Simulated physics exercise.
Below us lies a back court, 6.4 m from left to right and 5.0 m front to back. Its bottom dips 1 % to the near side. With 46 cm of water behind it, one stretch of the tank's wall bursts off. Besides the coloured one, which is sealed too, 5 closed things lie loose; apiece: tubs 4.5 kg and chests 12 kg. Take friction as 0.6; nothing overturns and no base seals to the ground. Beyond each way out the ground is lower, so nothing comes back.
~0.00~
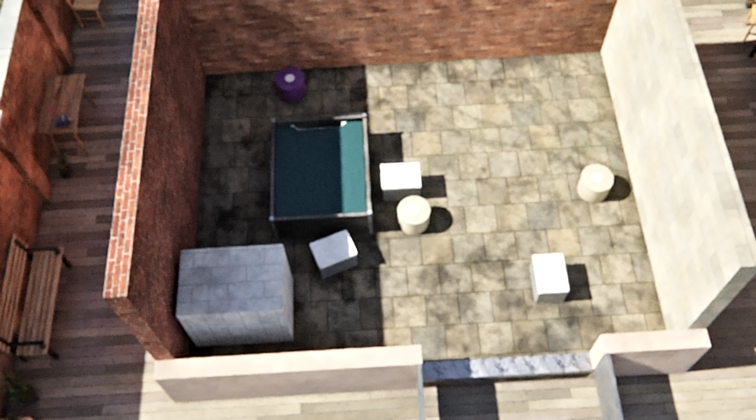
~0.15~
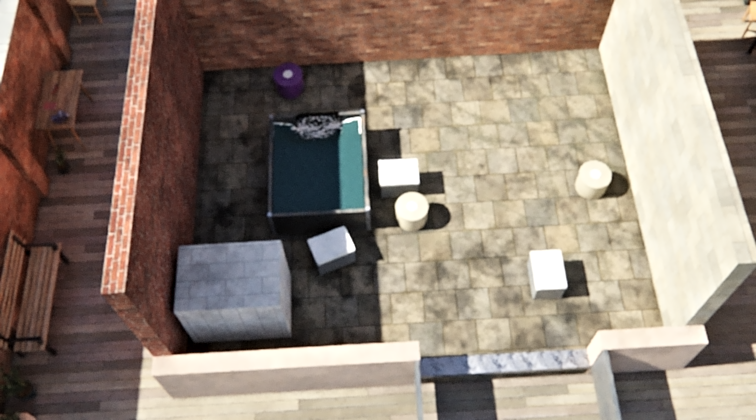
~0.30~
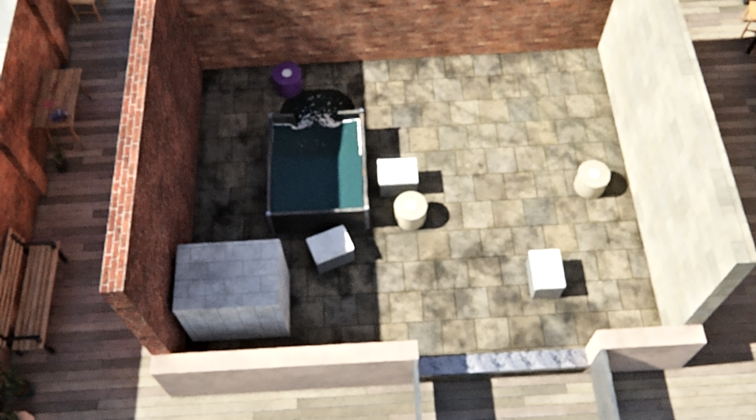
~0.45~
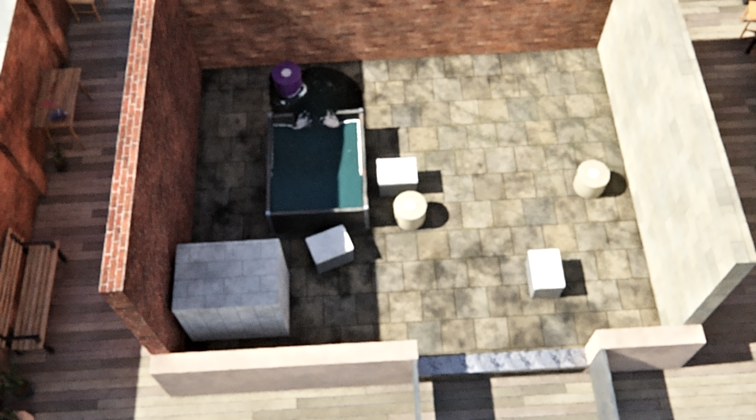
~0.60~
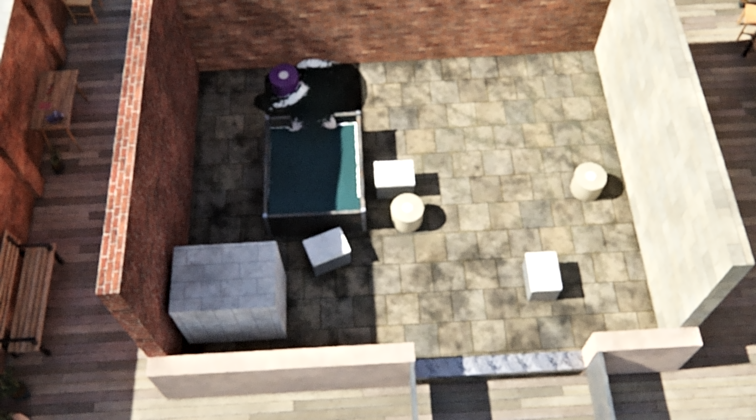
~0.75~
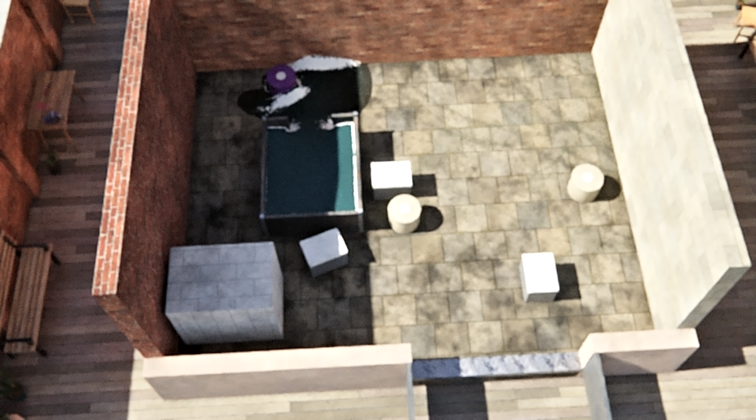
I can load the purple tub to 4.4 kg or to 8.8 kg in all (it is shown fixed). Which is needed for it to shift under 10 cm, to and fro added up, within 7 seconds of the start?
For it, neither weight holds it.
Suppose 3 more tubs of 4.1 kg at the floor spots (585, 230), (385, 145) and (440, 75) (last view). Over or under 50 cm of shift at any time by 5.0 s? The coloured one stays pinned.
In turn: Under, less, over.
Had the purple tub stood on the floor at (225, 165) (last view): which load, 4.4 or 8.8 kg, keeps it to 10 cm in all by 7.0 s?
Neither holds.
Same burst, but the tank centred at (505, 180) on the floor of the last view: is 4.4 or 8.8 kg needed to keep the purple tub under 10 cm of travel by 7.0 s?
In that case neither weight holds it.
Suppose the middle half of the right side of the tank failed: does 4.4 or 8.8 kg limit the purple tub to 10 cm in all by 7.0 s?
In that case the lower weight is enough.
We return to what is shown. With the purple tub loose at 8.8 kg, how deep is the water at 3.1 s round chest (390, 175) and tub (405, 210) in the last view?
Roughly 0 and 0 cm.
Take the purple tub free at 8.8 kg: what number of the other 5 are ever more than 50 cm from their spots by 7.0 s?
That makes 1.
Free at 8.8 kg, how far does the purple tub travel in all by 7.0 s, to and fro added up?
Some 500 cm in all.
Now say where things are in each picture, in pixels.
In the first frame, the purple tub at (290, 78) rests on the ground; water covers 2.0 m2; 0 of 6 have shifted.
In the second frame, the purple tub at (288, 74) rests on the ground; water covers 2.3 m2; 0 of 6 have shifted.
In the third frame, the purple tub at (287, 73), on the bottom; 2.8 m2 under water; 0 of 6 have shifted.
In the fourth frame, the purple tub at (286, 73) rests on the ground; water covers 3.2 m2; 0 of 6 have shifted.
In the fifth frame, the purple tub at (284, 75), on the bottom; water covers 3.6 m2; 0 of 6 have shifted.
In the sixth frame, the purple tub at (281, 76), on the bottom; 3.9 m2 under water; 0 of 6 have shifted.
After 1.4 s the purple tub would be 81 cm from its start with 4.4 kg and 65 cm from its start with 8.8 kg; 9 cm of water round it then.
After 3.1 s the purple tub would be 168 cm from its start with 4.4 kg and 166 cm from its start with 8.8 kg; 3 cm of water round it then.
After 4.9 s the purple tub would be 303 cm from its start with 4.4 kg and 262 cm from its start with 8.8 kg; 4 cm of water round it then.
After 7.0 s the purple tub would be 283 cm from its start with 4.4 kg and 296 cm from its start with 8.8 kg; 9 cm of water round it then.
